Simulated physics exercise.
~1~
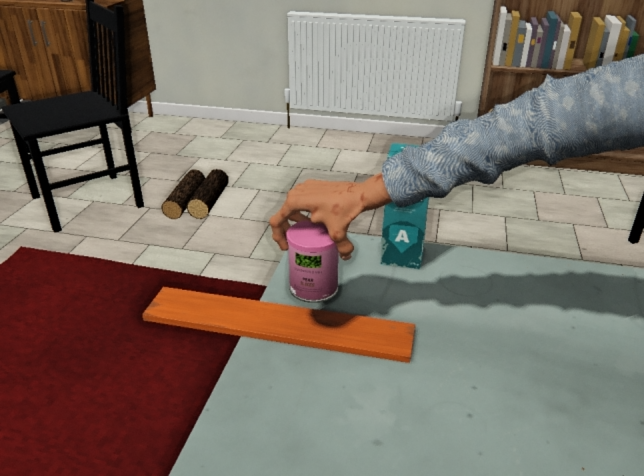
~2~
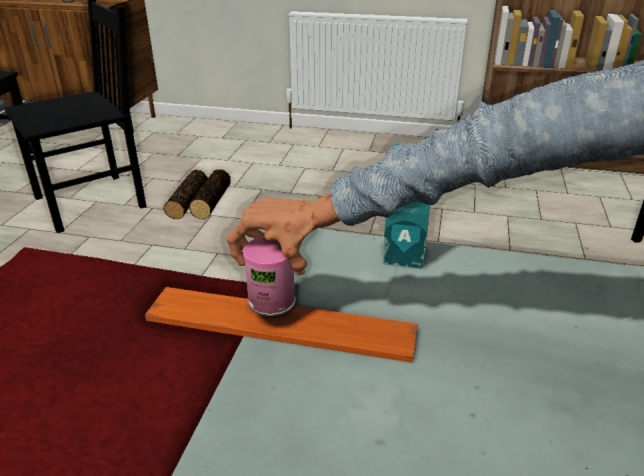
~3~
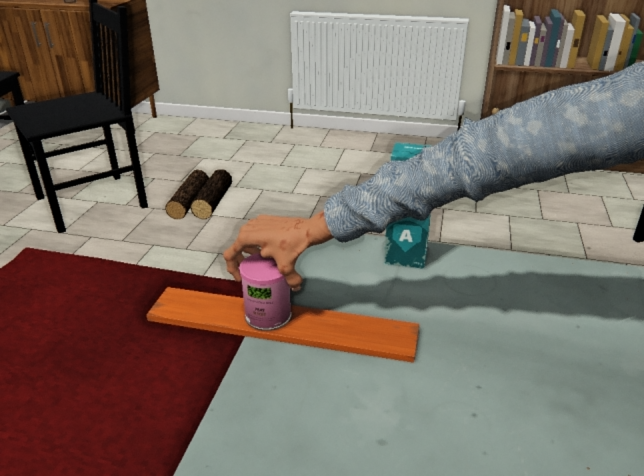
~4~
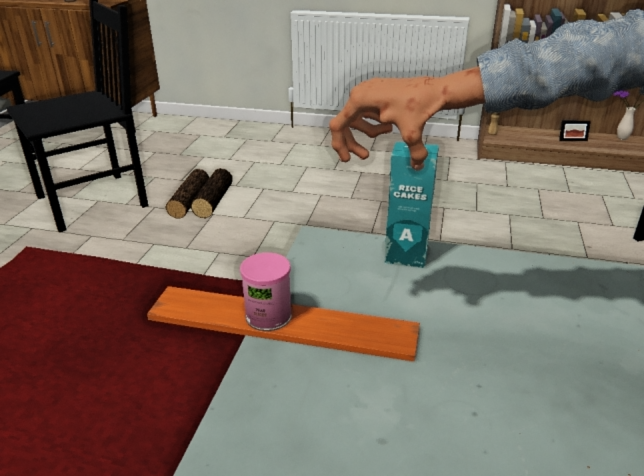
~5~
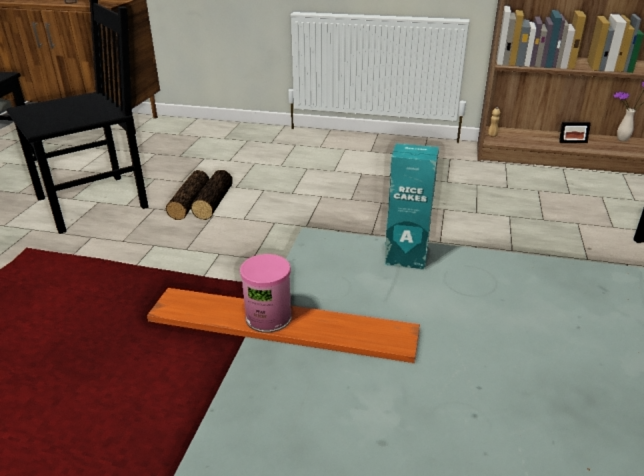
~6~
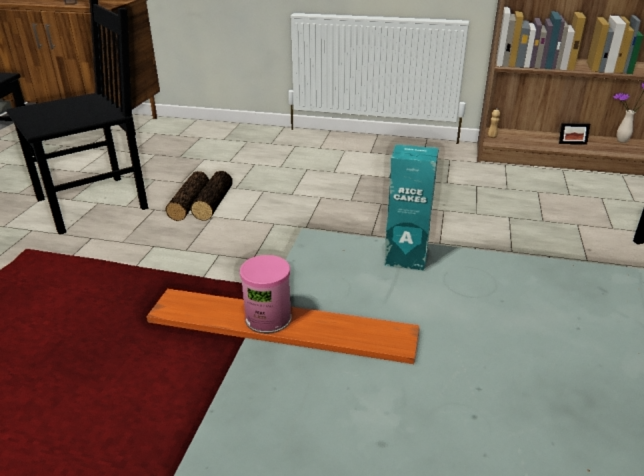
A hand sets a pink tin on an orange plank and withdraws, leaving everything still.
